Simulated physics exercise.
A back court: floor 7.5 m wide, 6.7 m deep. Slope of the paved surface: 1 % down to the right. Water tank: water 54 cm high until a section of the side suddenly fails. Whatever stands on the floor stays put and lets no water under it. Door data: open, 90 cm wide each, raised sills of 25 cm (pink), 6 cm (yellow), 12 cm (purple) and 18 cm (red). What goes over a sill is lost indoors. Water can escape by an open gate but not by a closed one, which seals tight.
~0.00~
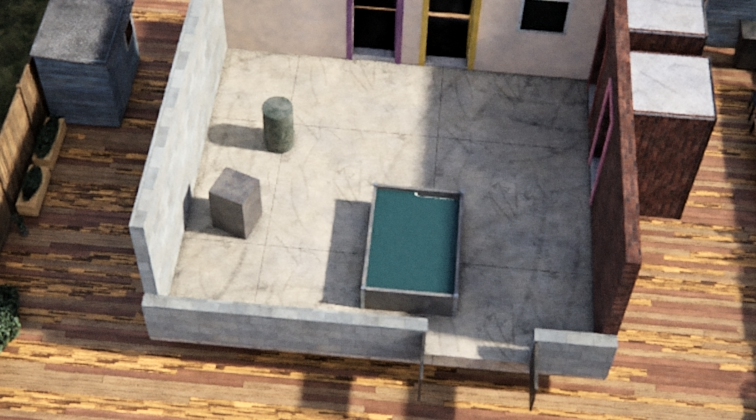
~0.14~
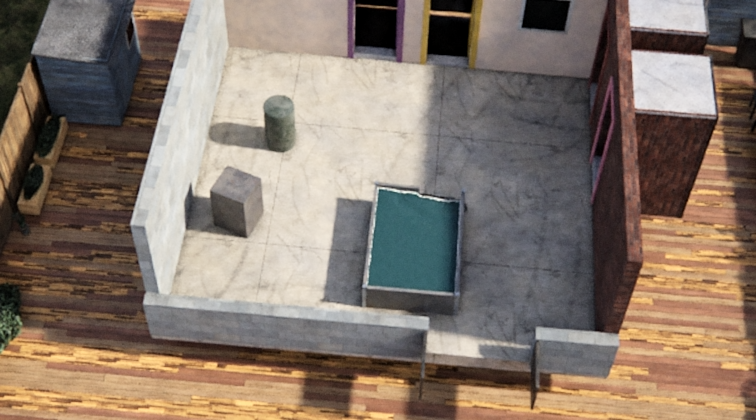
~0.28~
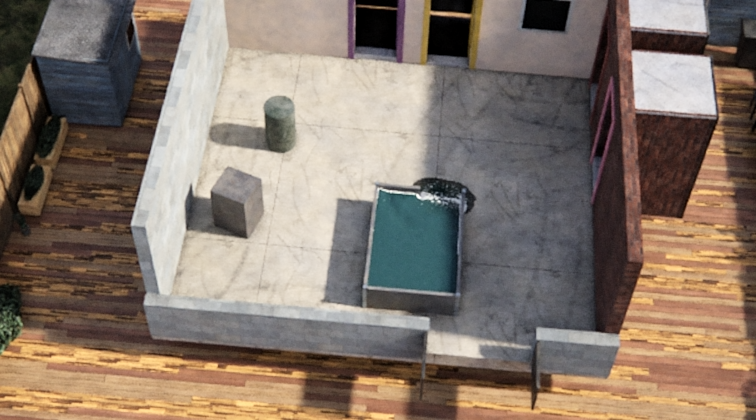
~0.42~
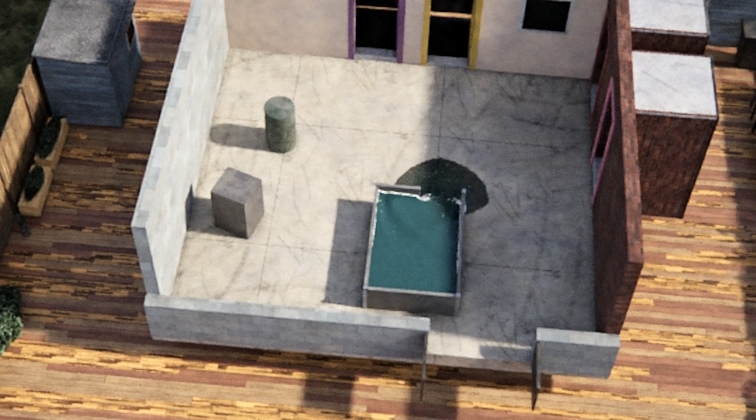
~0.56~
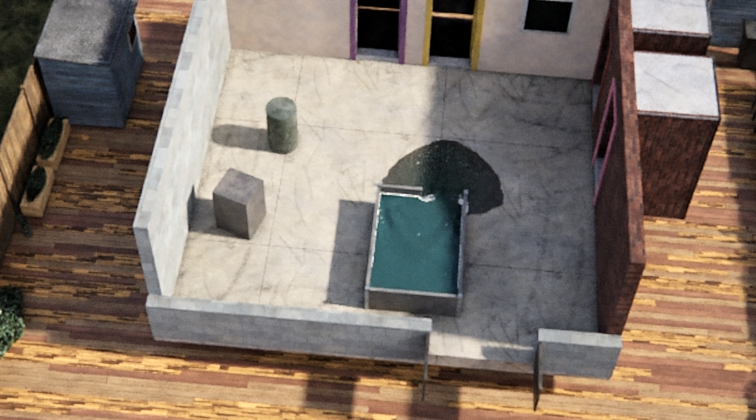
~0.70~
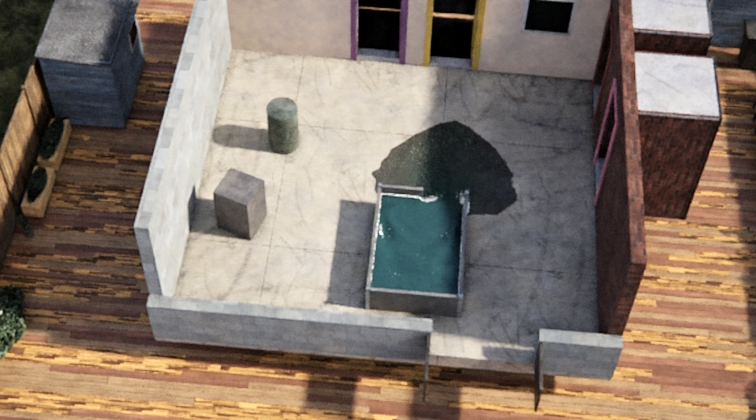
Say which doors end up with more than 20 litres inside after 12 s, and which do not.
Pink door not more than 20 litres inside, yellow door more than 20 litres inside, purple door not more than 20 litres inside, red door not more than 20 litres inside.
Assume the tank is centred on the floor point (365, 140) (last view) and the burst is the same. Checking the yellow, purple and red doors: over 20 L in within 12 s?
With respect to that limit, yellow ends up outside it, purple ends up outside it, red ends up inside it.
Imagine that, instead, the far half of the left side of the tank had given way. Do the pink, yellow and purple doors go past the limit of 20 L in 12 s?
Door pink stays within, door yellow stays within, door purple stays within.
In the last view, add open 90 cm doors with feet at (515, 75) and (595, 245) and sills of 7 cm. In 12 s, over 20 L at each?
Result in order - more than that, then not enough.
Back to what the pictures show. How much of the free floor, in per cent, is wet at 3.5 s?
Roughly 35 percent.
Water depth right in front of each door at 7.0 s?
Pink 8 cm, yellow 9 cm, purple 7 cm, red 11 cm.
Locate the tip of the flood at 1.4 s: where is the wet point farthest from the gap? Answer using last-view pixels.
Somewhere about (490, 72).
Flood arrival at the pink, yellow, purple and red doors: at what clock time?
Pink = 2.0 s, yellow = 1.3 s, purple = 2.0 s, red = 2.2 s.
After 1.4 s water covers 20 % of the floor and is deepest (28 cm) near (446, 205); pink door not reached, yellow door 5 cm at the sill, 0 L in, purple door not reached, red door not reached.
After 2.2 s water covers 30 % of the floor and is deepest (24 cm) near (446, 205); pink door 3 cm at the sill, 0 L in, yellow door 14 cm at the sill, 18 L in, purple door 8 cm at the sill, 0 L in, red door 5 cm at the sill, 0 L in.
After 3.5 s water covers 35 % of the floor and is deepest (21 cm) near (577, 79); pink door 4 cm at the sill, 0 L in, yellow door 14 cm at the sill, 77 L in, purple door 10 cm at the sill, 1 L in, red door 19 cm at the sill, 1 L in.
After 7.0 s water covers 55 % of the floor and is deepest (12 cm) near (585, 87); pink door 8 cm at the sill, 0 L in, yellow door 9 cm at the sill, 124 L in, purple door 7 cm at the sill, 1 L in, red door 11 cm at the sill, 3 L in.
After 12.0 s water covers 80 % of the floor and is deepest (9 cm) near (586, 93); pink door 6 cm at the sill, 0 L in, yellow door 5 cm at the sill, 132 L in, purple door 4 cm at the sill, 1 L in, red door 8 cm at the sill, 3 L in.
